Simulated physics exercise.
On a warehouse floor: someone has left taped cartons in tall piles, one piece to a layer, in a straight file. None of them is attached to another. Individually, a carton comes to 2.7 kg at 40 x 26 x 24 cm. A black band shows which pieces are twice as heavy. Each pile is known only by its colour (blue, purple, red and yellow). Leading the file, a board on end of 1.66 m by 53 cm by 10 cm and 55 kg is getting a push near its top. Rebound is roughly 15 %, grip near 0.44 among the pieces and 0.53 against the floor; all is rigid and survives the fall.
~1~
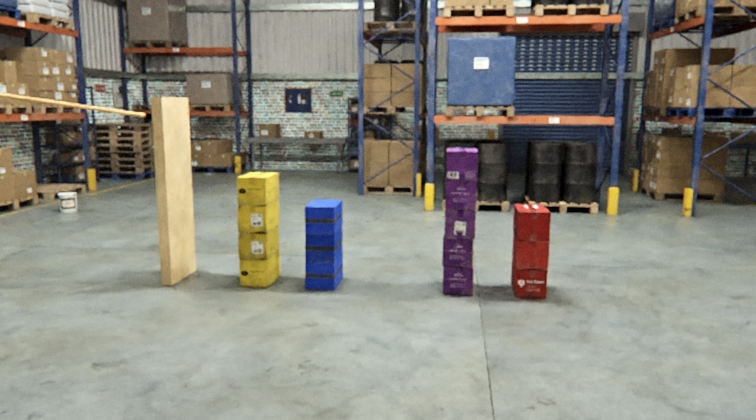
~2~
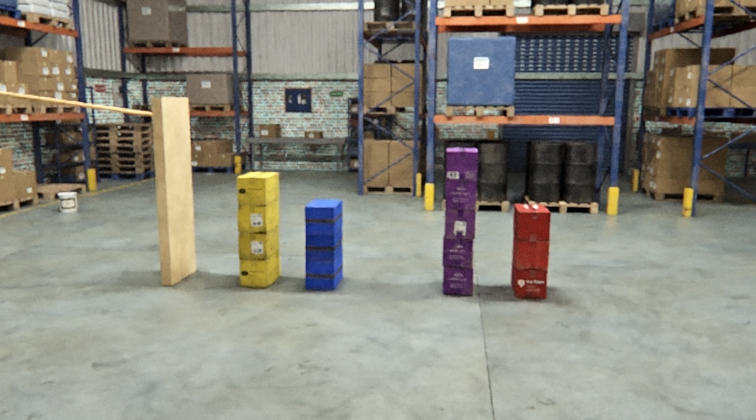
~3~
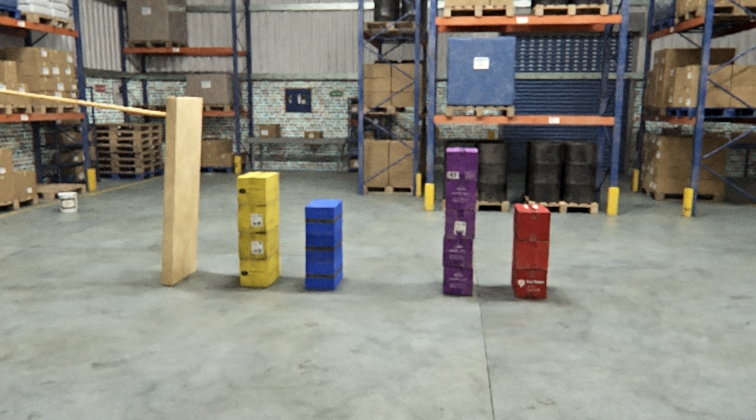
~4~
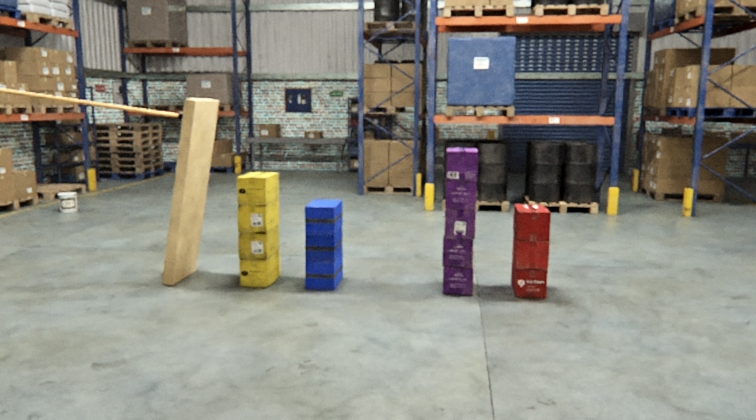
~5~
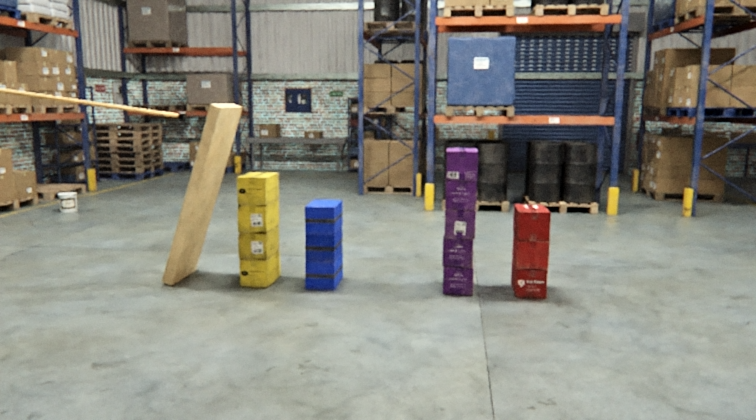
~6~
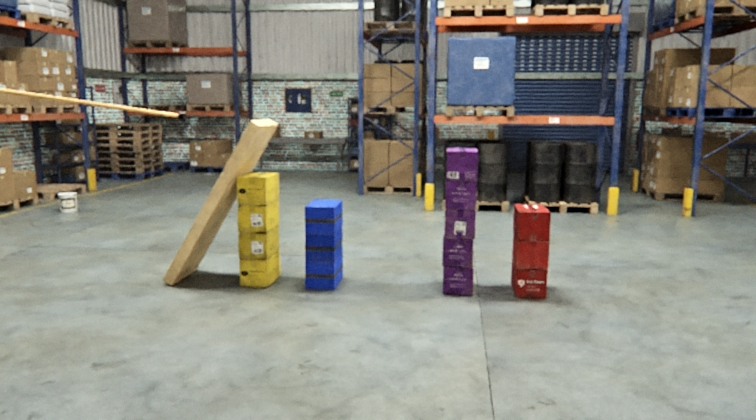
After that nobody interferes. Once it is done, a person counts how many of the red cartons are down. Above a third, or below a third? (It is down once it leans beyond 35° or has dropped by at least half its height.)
The fraction will fail to reach a third.
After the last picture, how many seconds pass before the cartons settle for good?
Settling time: Near 2.0 s.
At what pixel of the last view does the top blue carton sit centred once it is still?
Near pixel (435, 276).
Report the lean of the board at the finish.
I'd say it's close to 70° from upright.
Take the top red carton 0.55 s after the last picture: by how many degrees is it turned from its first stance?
At that moment, roughly 0 degrees.
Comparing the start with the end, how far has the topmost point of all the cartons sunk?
I make it close to 0 cm.
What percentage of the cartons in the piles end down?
40 per cent.
Then, 0.27 s after the last picture, board 51° from upright; none of the 3 red cartons down (0 of 15 in all colours); top red carton unmoved; top yellow carton leaning 34°.
Then, 0.55 s after the last picture, board 69° from upright; none of the 3 red cartons down (5 of 15 in all colours); top red carton unmoved; top blue carton on its side.
At rest, board 72° from upright; none of the 3 red cartons down (6 of 15 in all colours); top red carton unmoved; top blue carton on its side. That is 0 per cent. As the last picture would show them, middles, top red carton near (531, 222), top blue carton near (435, 276).
